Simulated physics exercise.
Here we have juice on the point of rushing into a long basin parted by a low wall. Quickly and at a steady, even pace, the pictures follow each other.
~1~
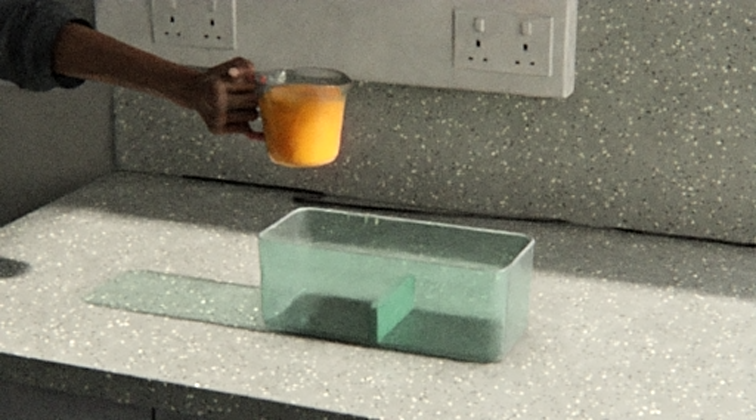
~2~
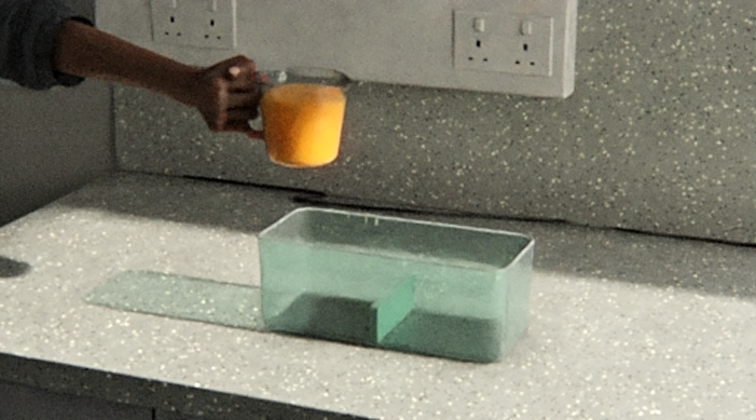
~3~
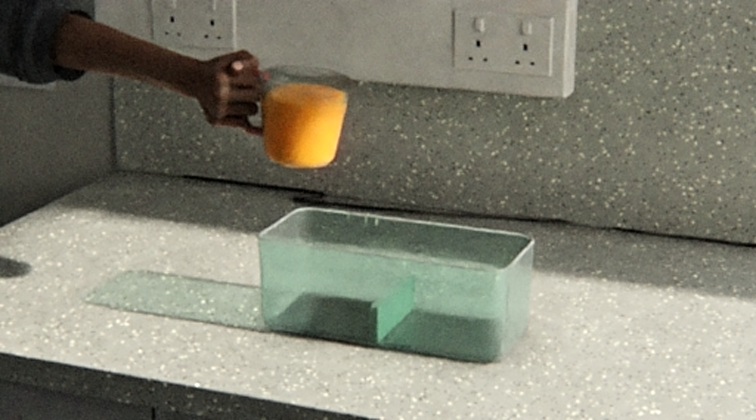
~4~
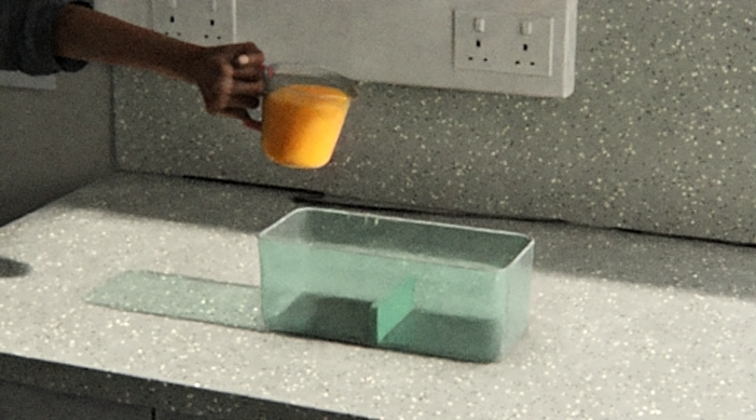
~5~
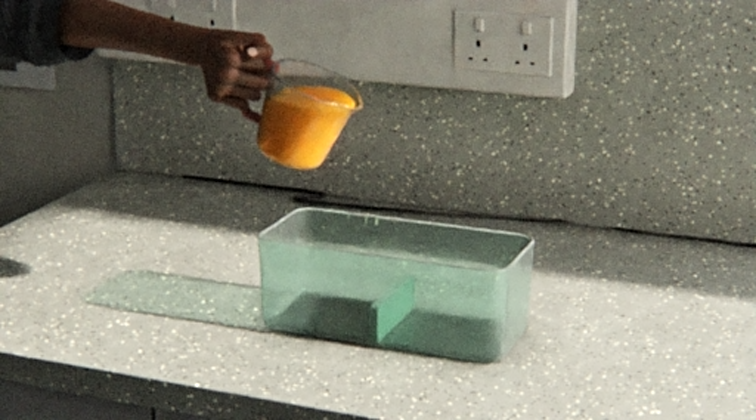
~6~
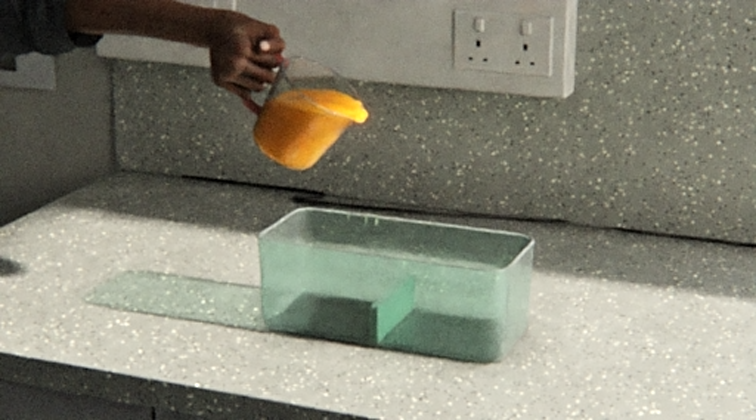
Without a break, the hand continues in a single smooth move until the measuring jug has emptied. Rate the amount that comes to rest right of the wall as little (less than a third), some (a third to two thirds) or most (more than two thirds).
Some.
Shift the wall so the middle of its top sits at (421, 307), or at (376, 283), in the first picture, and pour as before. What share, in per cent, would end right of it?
Roughly 15 % and 75 %.
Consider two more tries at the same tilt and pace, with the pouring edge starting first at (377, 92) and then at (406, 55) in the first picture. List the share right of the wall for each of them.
About 80 % the first time, about 90 % the second.
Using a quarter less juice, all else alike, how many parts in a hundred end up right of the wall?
Some 30 parts in a hundred.
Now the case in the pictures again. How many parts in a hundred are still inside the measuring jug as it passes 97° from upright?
Still holding around 40 %, give or take.
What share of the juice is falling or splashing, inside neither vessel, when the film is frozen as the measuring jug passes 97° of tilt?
I'd put it at roughly 30 percent of it.
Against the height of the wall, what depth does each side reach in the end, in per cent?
About 30 left, about 30 right.
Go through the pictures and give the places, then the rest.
The first picture shows tilt 0°; pouring edge (351, 84); surface from (267, 89) to (341, 97); the long basin's rim runs from (278, 224) to (521, 256); the wall's top is at (393, 290).
The second picture shows tilt 1°; pouring edge (352, 85); surface from (267, 89) to (342, 97).
The third picture shows tilt 6°; pouring edge (355, 90); surface from (270, 88) to (344, 98).
The fourth picture shows tilt 13°; pouring edge (358, 97); surface from (272, 90) to (348, 100).
The fifth picture shows tilt 22°; pouring edge (361, 108); surface from (273, 93) to (356, 104).
The sixth picture shows tilt 33°; pouring edge (363, 120); surface from (272, 98) to (357, 107); 1 per cent is over the edge.
A moment on, the measuring jug is tipped on its side and 41 per cent is still to pour, 4 is left of the wall and 25 right of it.
Next, the measuring jug is tipped right over and 2 per cent is still to pour, 43 is left of the wall and 49 right of it.
Then the measuring jug is tipped right over and 0 per cent is still to pour, 48 is left of the wall and 50 right of it.
Later the measuring jug is tipped right over and 0 per cent is still to pour, 48 is left of the wall and 50 right of it.
In the end 48 per cent lies left of the wall, 50 right of it and 2 outside.
